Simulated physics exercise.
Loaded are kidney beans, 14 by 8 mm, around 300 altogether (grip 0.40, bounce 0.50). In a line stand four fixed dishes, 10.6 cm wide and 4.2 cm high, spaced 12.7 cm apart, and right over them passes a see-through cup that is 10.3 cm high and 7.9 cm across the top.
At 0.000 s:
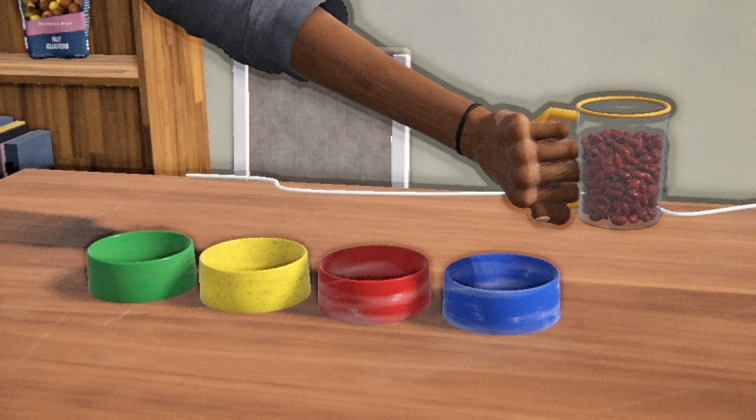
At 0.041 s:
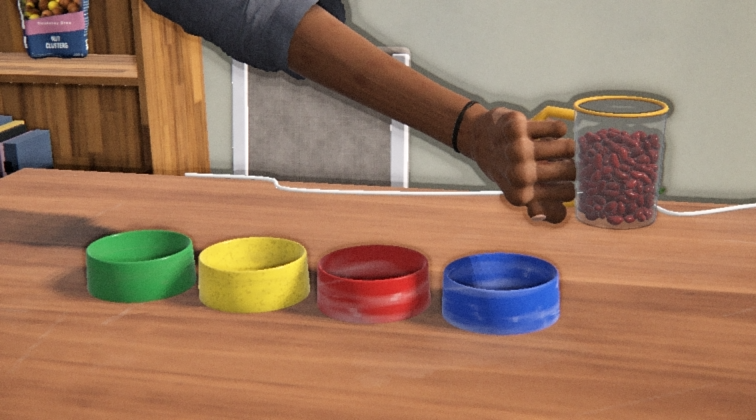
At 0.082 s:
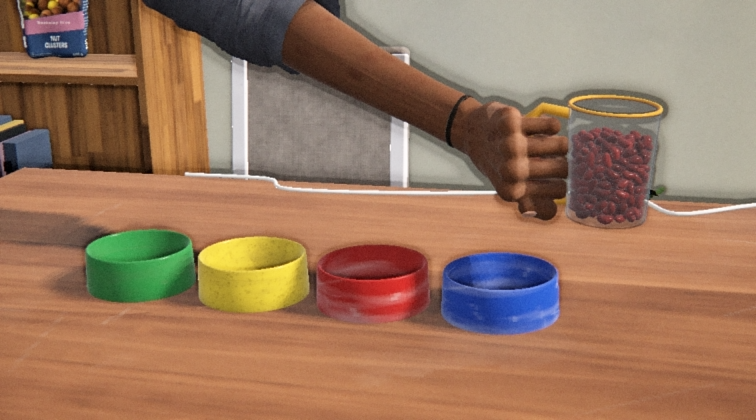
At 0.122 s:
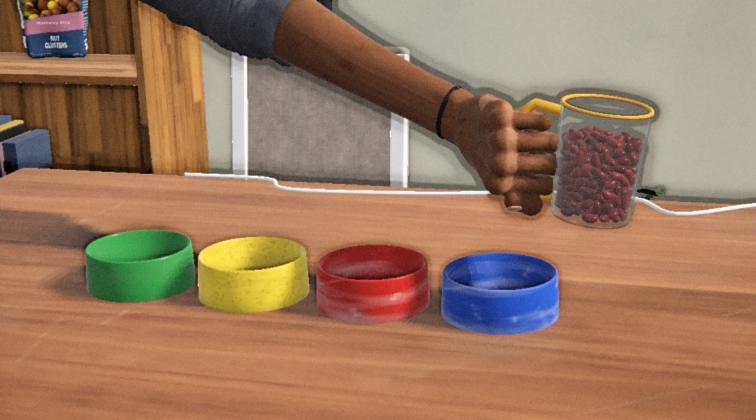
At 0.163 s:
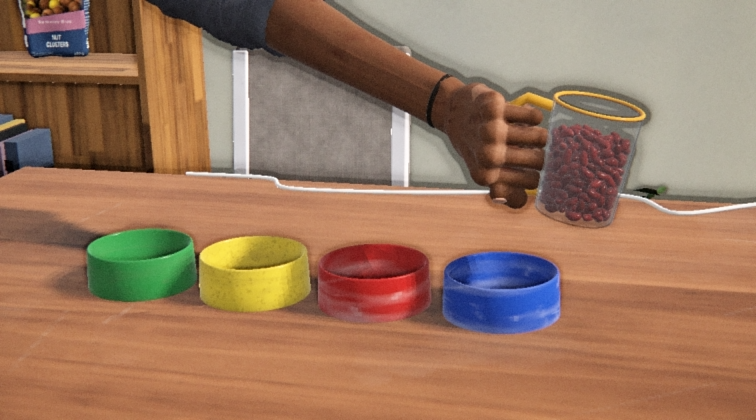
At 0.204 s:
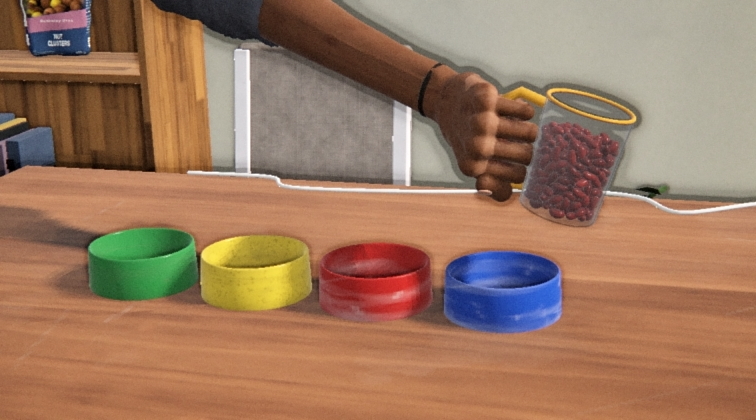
A hand moves a clear cup of red beans left, tilting it slightly rightward.
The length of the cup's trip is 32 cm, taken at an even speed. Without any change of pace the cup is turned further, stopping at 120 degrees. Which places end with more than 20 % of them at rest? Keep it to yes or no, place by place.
Place by place: Red dish yes, blue dish no, green dish no, yellow dish no, counter no.
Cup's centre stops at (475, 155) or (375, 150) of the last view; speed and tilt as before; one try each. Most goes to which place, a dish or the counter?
First try: Blue; second try: Counter.
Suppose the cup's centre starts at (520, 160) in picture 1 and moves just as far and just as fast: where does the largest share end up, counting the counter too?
Most of it lands at yellow.
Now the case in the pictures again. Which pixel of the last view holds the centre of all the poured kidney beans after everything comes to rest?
About (375, 276).
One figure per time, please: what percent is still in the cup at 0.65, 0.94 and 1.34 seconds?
In turn: 100 %, 95 %, 40 %.
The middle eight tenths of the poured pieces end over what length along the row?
Length: Approx. 6 cm.
After 0.65 s, tilt 66 degrees; cup holds 100 %.
Then, at 0.94 s, tilt 99 degrees; cup holds 95 %.
Then, at 1.34 s, tilt 120 degrees; cup holds 40 %, red 50 %.
At rest (2.2 s), red 100 %, blue 0 %, green 0 %, yellow 0 %, counter 0 %.
